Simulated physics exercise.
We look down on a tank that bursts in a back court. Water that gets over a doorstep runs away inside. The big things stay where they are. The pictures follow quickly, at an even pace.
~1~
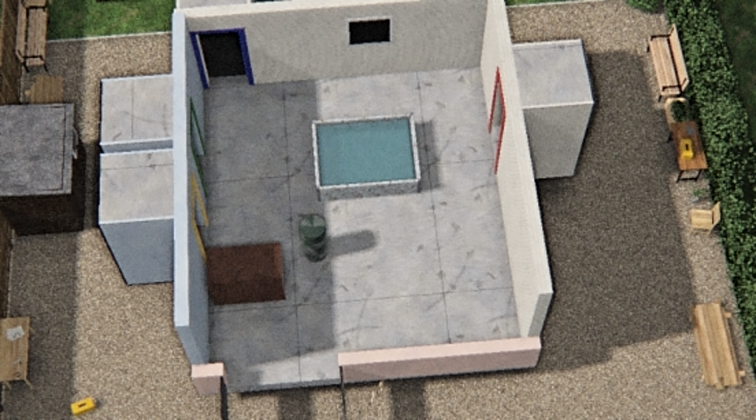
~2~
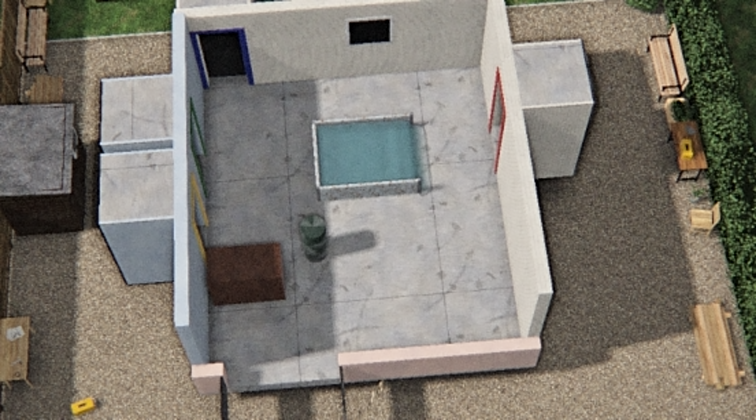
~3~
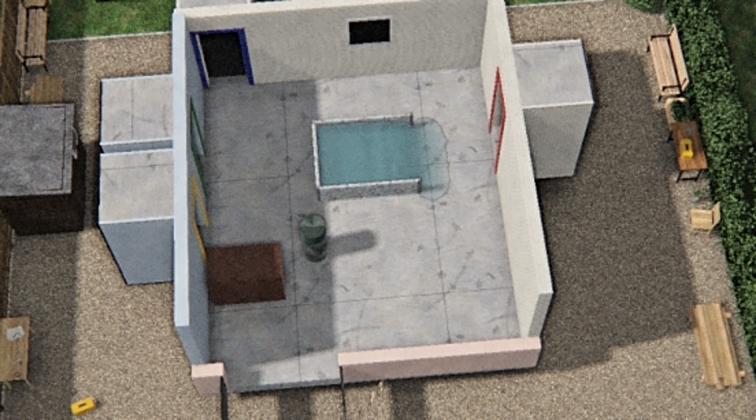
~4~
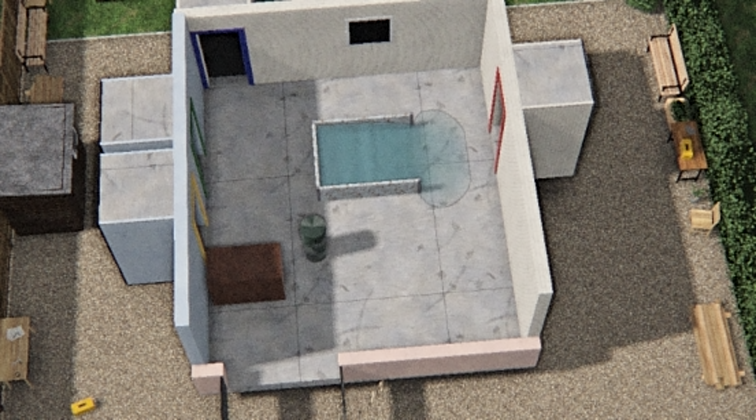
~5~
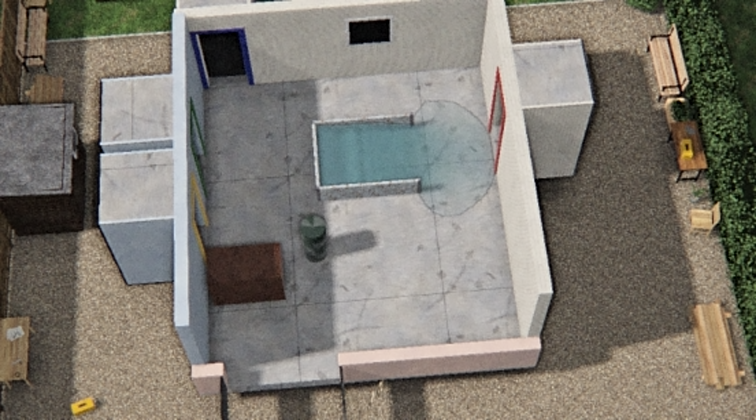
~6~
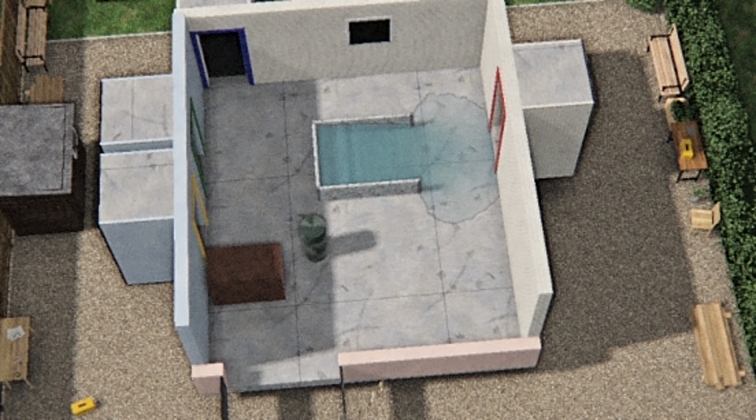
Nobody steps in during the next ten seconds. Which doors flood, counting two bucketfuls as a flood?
In the end: The yellow door admits no more than that; the green door admits no more than that; the red door admits no more than that; the blue door lets in a lot.
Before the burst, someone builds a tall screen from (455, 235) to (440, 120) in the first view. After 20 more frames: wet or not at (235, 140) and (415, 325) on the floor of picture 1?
In that order: Not flooded, flooded.
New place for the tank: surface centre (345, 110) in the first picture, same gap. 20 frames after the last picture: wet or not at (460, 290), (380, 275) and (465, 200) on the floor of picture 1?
One after the other: Covered, clear, awash.
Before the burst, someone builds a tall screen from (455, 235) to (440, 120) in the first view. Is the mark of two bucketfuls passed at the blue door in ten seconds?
One by one: The blue door is under.
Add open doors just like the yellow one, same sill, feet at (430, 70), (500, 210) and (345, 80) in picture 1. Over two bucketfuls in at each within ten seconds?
One after the other: Is over, floods, stays under.
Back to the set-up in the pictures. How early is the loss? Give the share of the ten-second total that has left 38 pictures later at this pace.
Some 5 per cent.
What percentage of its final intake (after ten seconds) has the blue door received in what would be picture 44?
I make it 0 per cent.
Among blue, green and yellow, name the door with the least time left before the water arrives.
It is the blue-painted one.
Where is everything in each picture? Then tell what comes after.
The first picture shows the tank at (366, 152) is whole and still.
In the second picture, water pours out at (414, 155) and has run to (425, 192).
In the third picture, the front is at (434, 196), out from the gap at (414, 156).
In the fourth picture, the front is at (441, 115), out from the gap at (414, 157).
In the fifth picture, water pours out at (414, 157) and has run to (489, 179).
In the sixth picture, the front is at (499, 191), out from the gap at (414, 157).
A moment on, water covers 15 % of the floor; the yellow door not reached, the green door not reached, the red door wet at the sill, nothing in, the blue door not reached.
Next, water covers 20 % of the floor; the yellow door not reached, the green door not reached, the red door wet at the sill, nothing in, the blue door not reached.
Then, water covers 40 % of the floor; the yellow door not reached, the green door not reached, the red door wet at the sill, nothing in, the blue door not reached.
Later, water covers 65 % of the floor; the yellow door not reached, the green door wet at the sill, nothing in, the red door wet at the sill, nothing in, the blue door wet at the sill, nothing in.
In the end, water covers 90 % of the floor; the yellow door wet at the sill, nothing in, the green door wet at the sill, nothing in, the red door wet at the sill, nothing in, the blue door over two buckets in.
